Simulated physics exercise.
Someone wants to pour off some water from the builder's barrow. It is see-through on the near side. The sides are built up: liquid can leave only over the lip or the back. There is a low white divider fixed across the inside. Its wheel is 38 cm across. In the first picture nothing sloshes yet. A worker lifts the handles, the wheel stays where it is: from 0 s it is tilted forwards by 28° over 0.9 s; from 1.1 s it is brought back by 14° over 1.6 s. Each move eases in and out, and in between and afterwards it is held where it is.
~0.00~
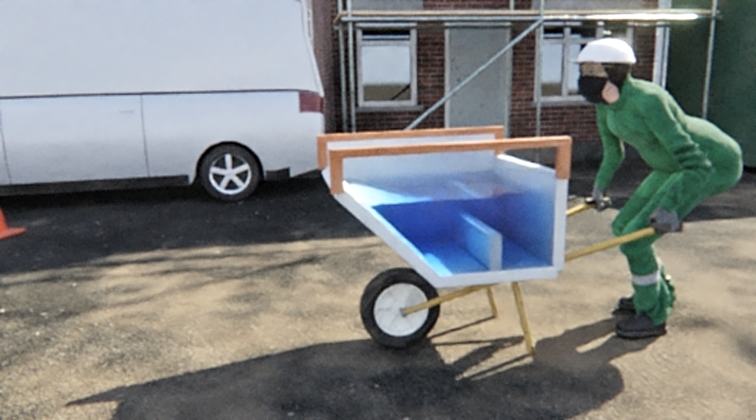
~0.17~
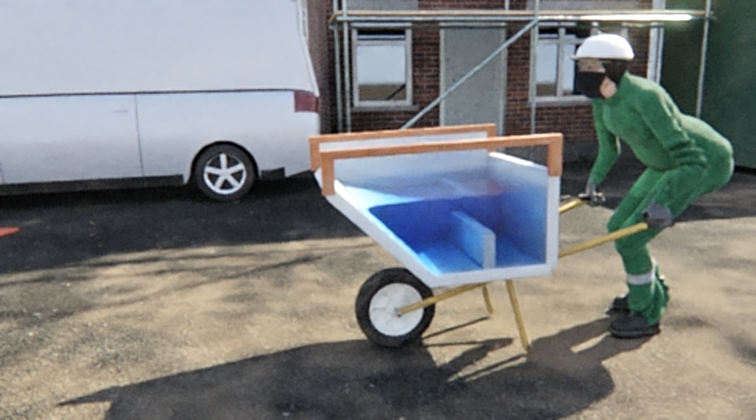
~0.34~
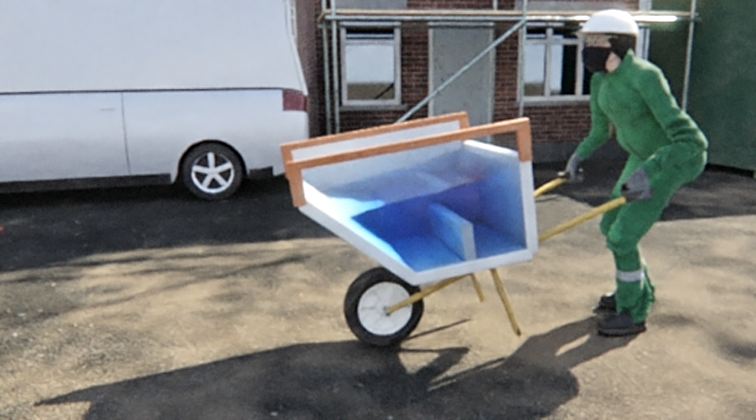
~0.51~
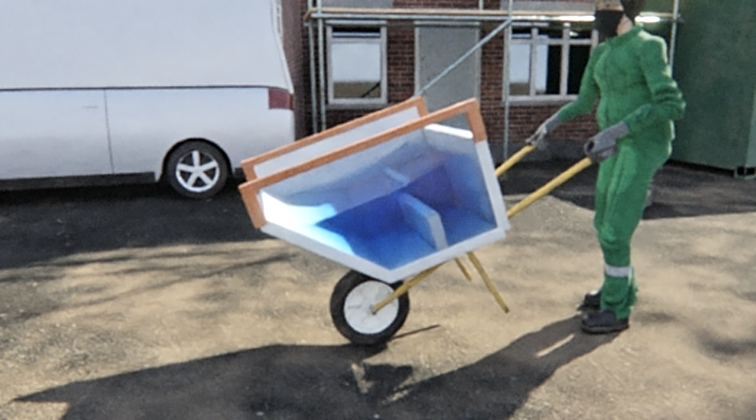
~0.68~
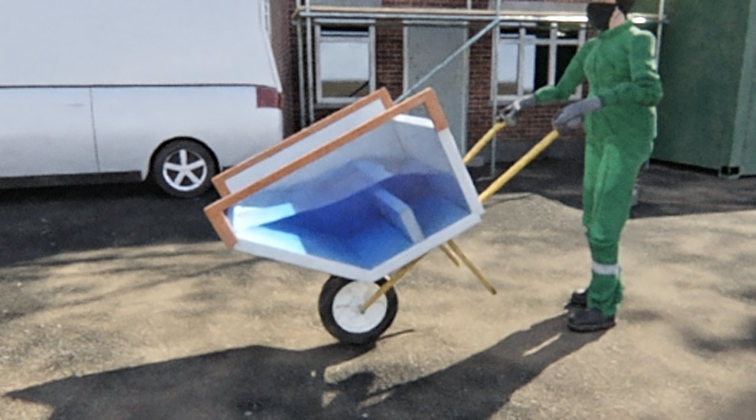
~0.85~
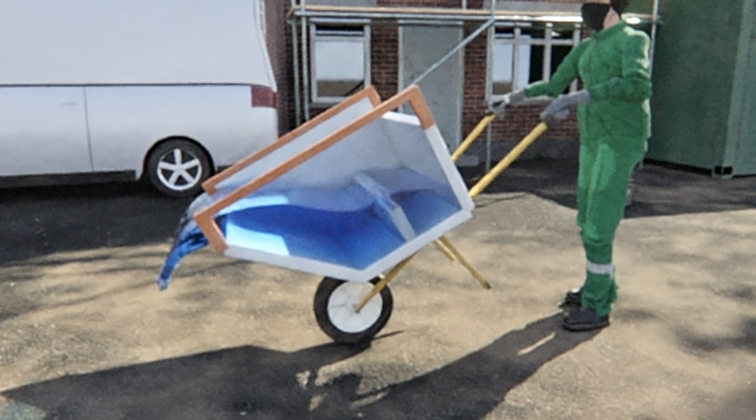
A worker in green overalls and white helmet lifting a barrow's handles, tilting it forwards as blue water pours over the left lip.
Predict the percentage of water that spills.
It loses close to 57 per cent.
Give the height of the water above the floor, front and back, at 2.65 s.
Front 18 cm, back 10 cm.
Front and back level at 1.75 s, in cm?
About 20 cm in front and 8 cm behind.
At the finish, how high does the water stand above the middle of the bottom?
Roughly 16 cm.
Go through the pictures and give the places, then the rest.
In the first picture, it reaches (449, 202) at the front; it reaches (542, 196) at the back; the lip is at (343, 187); the front is on the left.
In the second picture, it reaches (441, 201) at the front; it reaches (535, 191) at the back.
In the third picture, it reaches (415, 200) at the front; it reaches (507, 171) at the back; it has turned 7° nose down.
In the fourth picture, it reaches (376, 200) at the front; it reaches (465, 158) at the back; it has turned 18° nose down.
In the fifth picture, it reaches (344, 201) at the front; it reaches (441, 175) at the back; it has turned 26° nose down.
In the sixth picture, it reaches (338, 211) at the front; it reaches (437, 186) at the back; it has turned 28° nose down; the lip is at (227, 242); water is coming out, 8 per cent so far.
Then, 1.75 s in, the barrow is at 24° forwards, the surface stands 8 cm at the back and 20 cm at the front; 55 per cent has gone, over the front.
Then, 2.65 s in, the barrow is at 14° forwards, the surface stands 9 cm at the back and 19 cm at the front; 56 per cent has gone, over the front.
Then, 3.50 s in, the barrow is at 14° forwards, the surface stands 10 cm at the back and 20 cm at the front; 57 per cent has gone, over the front.
Then, 5.59 s in, 57 per cent has gone, over the front, 73 of 127 litres.
